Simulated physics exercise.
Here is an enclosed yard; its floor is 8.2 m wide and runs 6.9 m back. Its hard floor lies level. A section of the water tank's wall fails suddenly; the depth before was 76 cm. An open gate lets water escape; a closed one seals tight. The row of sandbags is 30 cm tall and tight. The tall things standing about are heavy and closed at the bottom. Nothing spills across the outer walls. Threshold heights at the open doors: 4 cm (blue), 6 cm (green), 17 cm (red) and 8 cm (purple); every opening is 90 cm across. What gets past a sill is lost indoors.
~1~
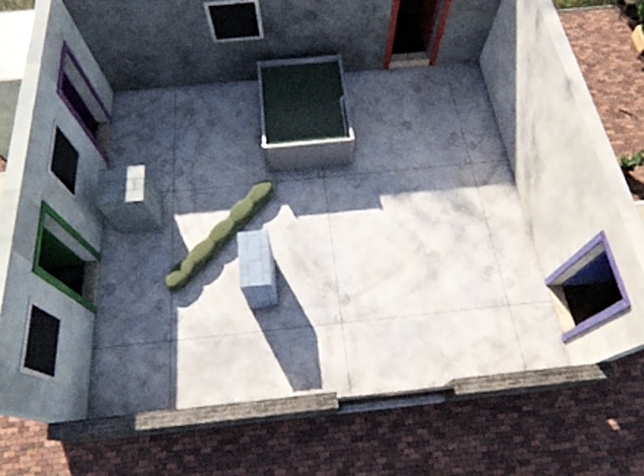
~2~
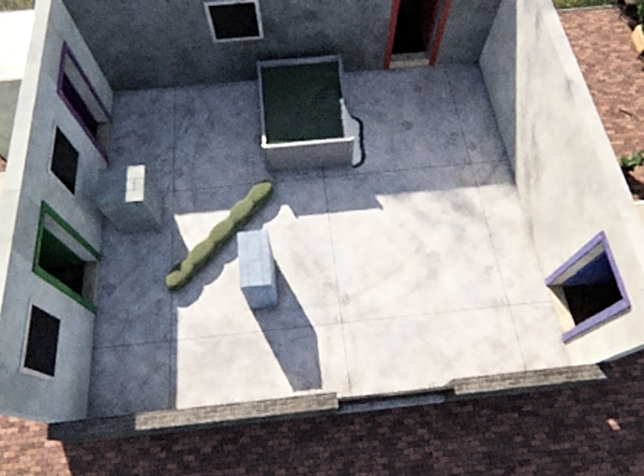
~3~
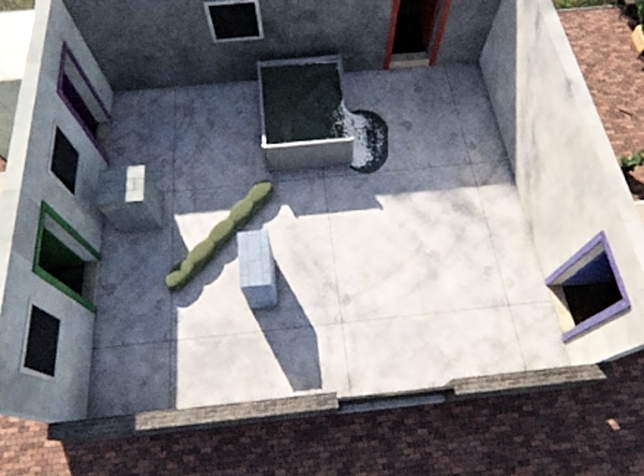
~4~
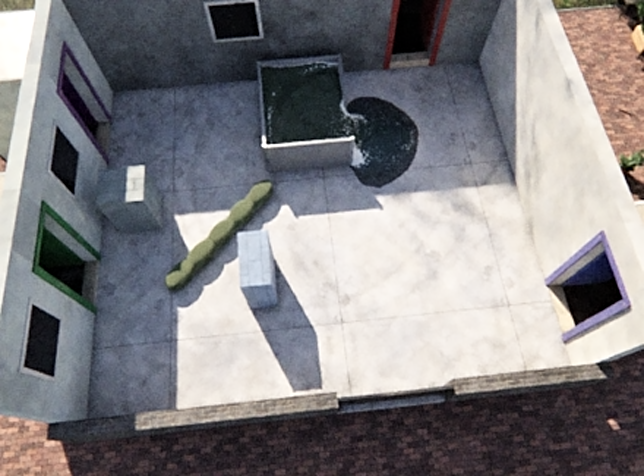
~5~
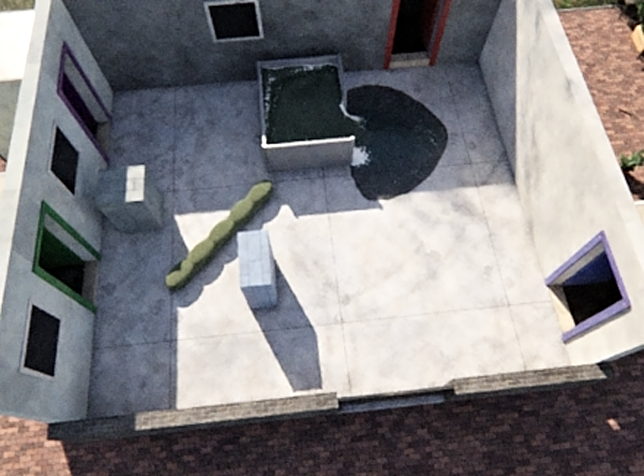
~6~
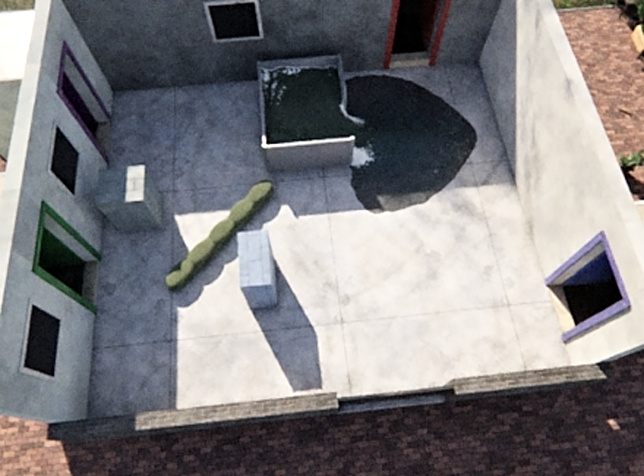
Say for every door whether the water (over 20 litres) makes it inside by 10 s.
The water let in: At the blue door it exceeds the limit; at the green door it stays under the limit; at the red door it stays under the limit; at the purple door it does not reach the limit.
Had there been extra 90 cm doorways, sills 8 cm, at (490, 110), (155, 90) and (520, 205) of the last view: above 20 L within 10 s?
In that order: Over, not over, over.
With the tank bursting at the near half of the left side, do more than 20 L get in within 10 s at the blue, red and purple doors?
Then: Blue not over, red not over, purple past it.
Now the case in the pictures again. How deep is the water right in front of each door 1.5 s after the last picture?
Depths in cm: Blue 6, green 0, red 4, purple 0.
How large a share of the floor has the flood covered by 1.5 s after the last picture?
Some 30 per cent of it.
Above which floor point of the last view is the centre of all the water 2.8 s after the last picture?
Near (412, 157).
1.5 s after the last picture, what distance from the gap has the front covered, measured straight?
Some 5.4 m out.
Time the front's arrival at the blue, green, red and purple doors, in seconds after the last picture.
Arrival: Blue 1.3 s, green 8.0 s, red 0.2 s, purple 6.5 s.
Then, 0.7 s after the last picture water covers 20 % of the floor and is deepest (38 cm) near (354, 148); blue door not reached, green door not reached, red door 7 cm at the sill, 0 L in, purple door not reached.
Then, 1.5 s after the last picture water covers 30 % of the floor and is deepest (35 cm) near (484, 81); blue door 6 cm at the sill, 0 L in, green door not reached, red door 4 cm at the sill, 0 L in, purple door not reached.
Then, 2.8 s after the last picture water covers 30 % of the floor and is deepest (24 cm) near (561, 372); blue door 7 cm at the sill, 10 L in, green door not reached, red door 14 cm at the sill, 0 L in, purple door not reached.
Then, 5.3 s after the last picture water covers 55 % of the floor and is deepest (16 cm) near (551, 373); blue door 9 cm at the sill, 37 L in, green door not reached, red door 9 cm at the sill, 0 L in, purple door not reached.
Then, 9.3 s after the last picture water covers 80 % of the floor and is deepest (10 cm) near (87, 424); blue door 10 cm at the sill, 108 L in, green door 6 cm at the sill, 0 L in, red door 6 cm at the sill, 0 L in, purple door 3 cm at the sill, 0 L in.
